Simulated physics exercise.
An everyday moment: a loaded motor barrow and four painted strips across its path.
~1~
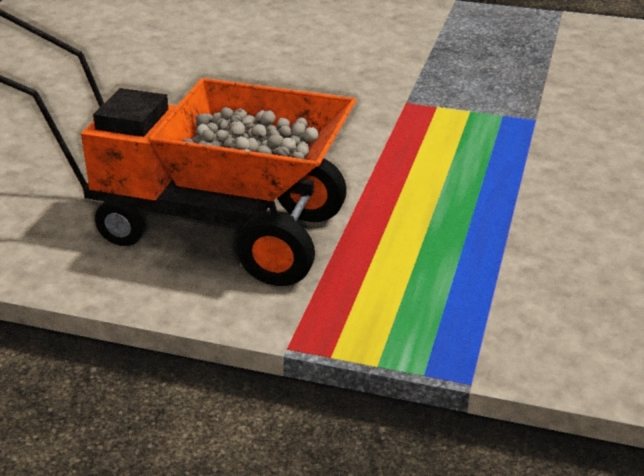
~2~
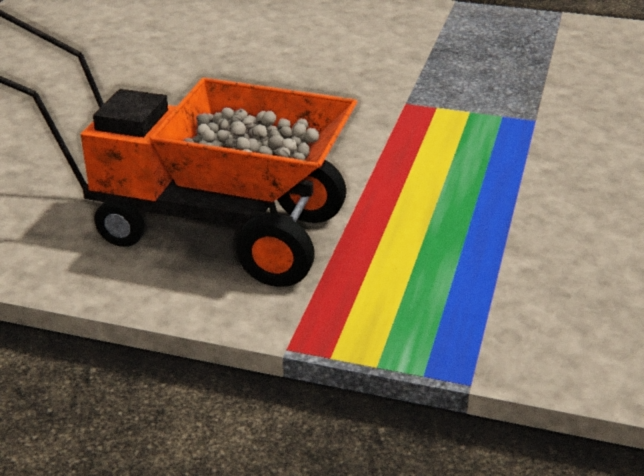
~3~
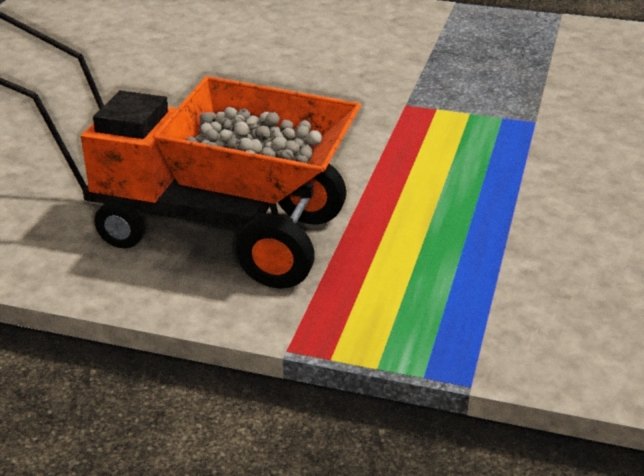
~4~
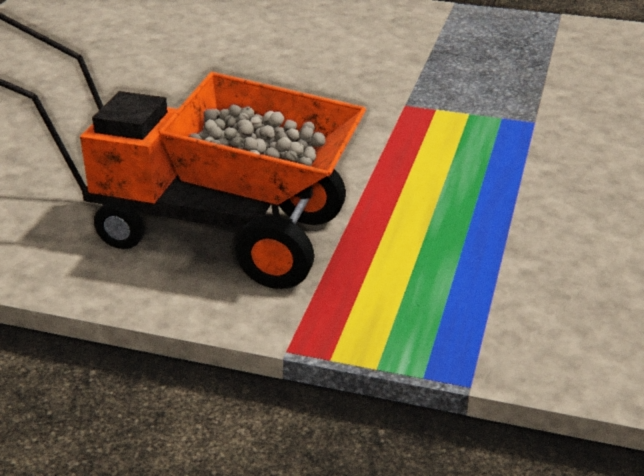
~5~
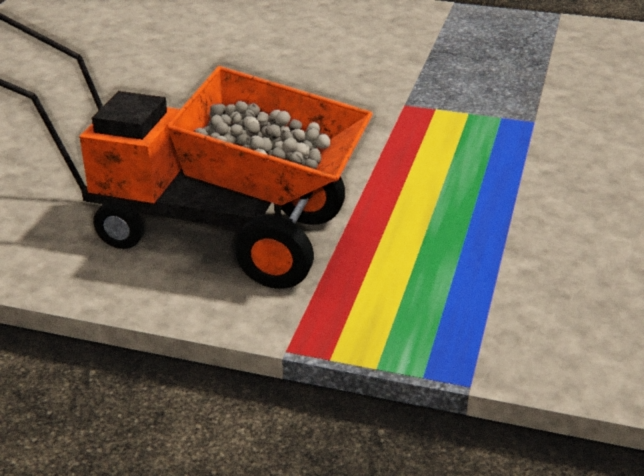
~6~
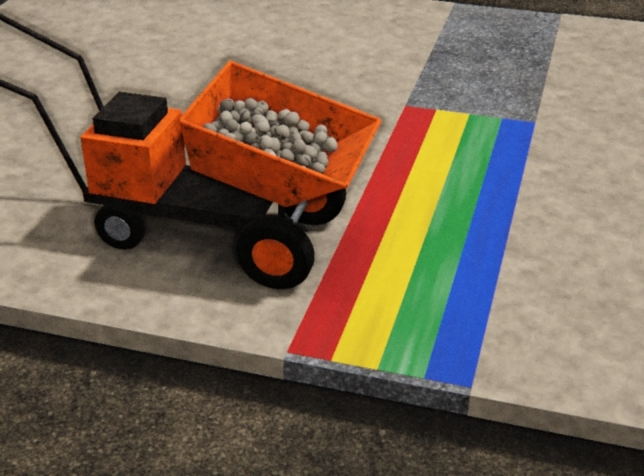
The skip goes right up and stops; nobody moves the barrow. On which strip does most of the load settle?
The heap favours the green strip.
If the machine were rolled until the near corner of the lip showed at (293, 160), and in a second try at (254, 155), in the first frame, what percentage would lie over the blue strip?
About 20 and 10 per cent.
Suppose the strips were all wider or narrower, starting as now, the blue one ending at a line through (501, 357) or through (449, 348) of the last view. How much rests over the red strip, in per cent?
Roughly 0 per cent, and 0 per cent.
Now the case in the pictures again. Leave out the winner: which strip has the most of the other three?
In second place: The blue one.
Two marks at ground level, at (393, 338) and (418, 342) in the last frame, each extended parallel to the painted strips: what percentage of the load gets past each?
About 80 and 50 per cent.
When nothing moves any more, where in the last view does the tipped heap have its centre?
Around (446, 269).
Soon, skip tipped steeply; all in the skip.
A while on, skip tipped steeply; most in the skip; a stray few over the yellow strip; a small part over the green strip.
Towards the end, skip tipped right over; about a quarter in the skip; a small part over the yellow strip; about half over the green strip; about a quarter over the blue strip; a small part off the paint.
Finally, skip tipped right over; a small part in the skip; none over the red strip; a small part over the yellow strip; about half over the green strip; about a quarter over the blue strip; a small part off the paint.
